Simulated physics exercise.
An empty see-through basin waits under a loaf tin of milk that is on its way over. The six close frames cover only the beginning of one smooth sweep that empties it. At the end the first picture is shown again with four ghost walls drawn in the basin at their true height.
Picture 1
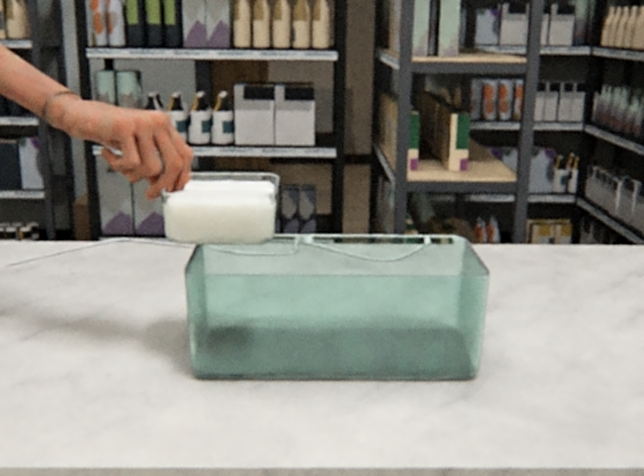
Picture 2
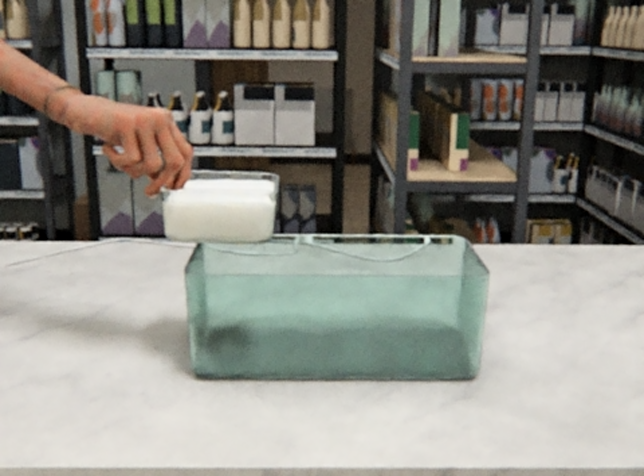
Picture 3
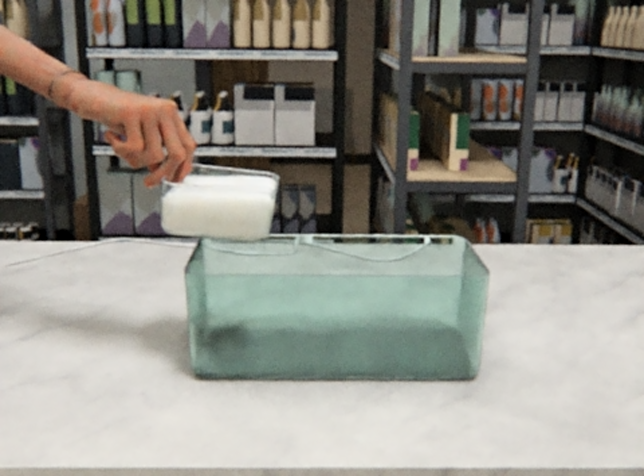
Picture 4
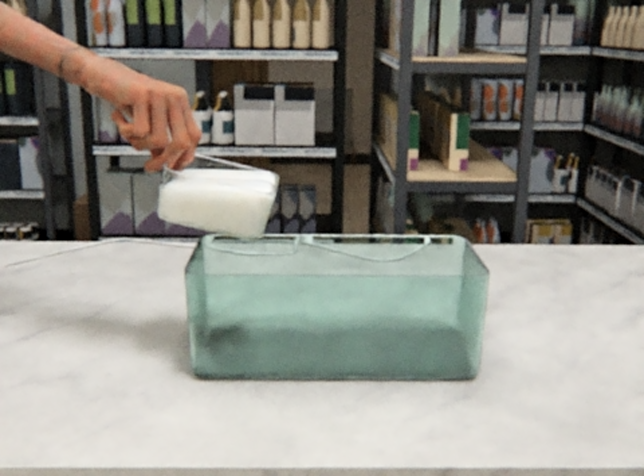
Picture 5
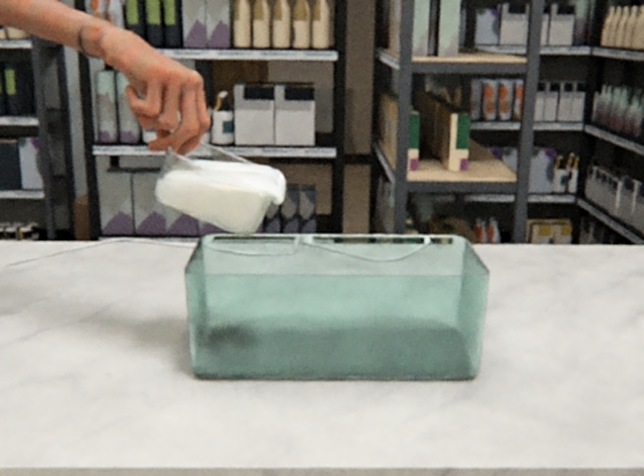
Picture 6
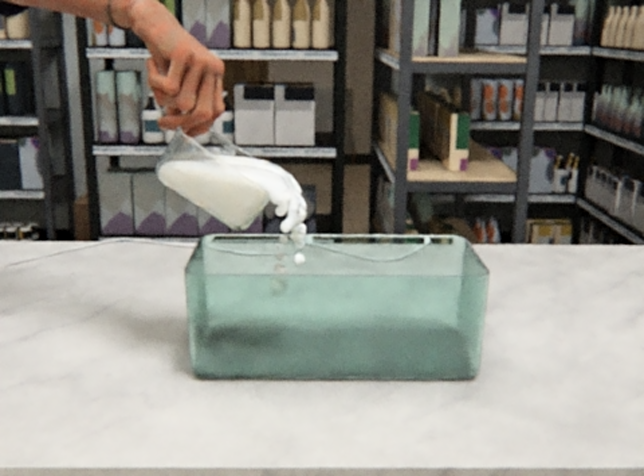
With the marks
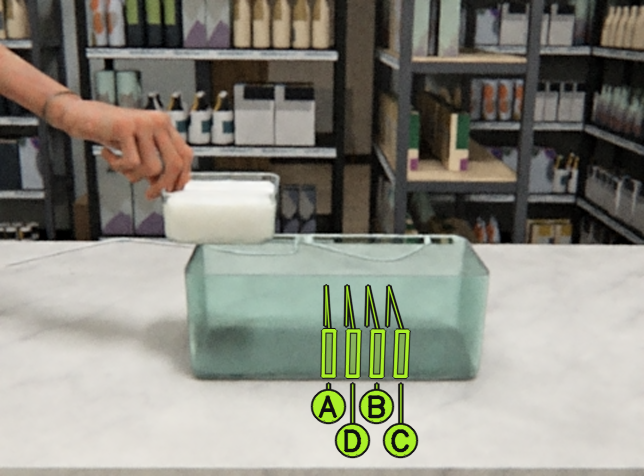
The clip shows a hand holding a small clear container of white liquid above a greenish see-through basin on a pale counter, then gradually tilting it to the right until the liquid runs over its lip in a short stream.
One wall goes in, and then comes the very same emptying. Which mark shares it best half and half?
D is best.
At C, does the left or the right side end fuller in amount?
The left side.
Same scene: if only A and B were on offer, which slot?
Slot A.
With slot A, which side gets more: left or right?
More ends on the right.
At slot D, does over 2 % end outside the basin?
No.
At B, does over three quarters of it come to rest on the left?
Yes, it does.
In lime, A at (328, 384); B at (376, 384); C at (400, 384); D at (352, 384).
If A is chosen, about 18 % ends left of the wall and 81 % right of it.
If B is chosen, about 97 % ends left of the wall and 3 % right of it.
If C is chosen, about 98 % ends left of the wall and 1 % right of it.
If D is chosen, about 54 % ends left of the wall and 46 % right of it.
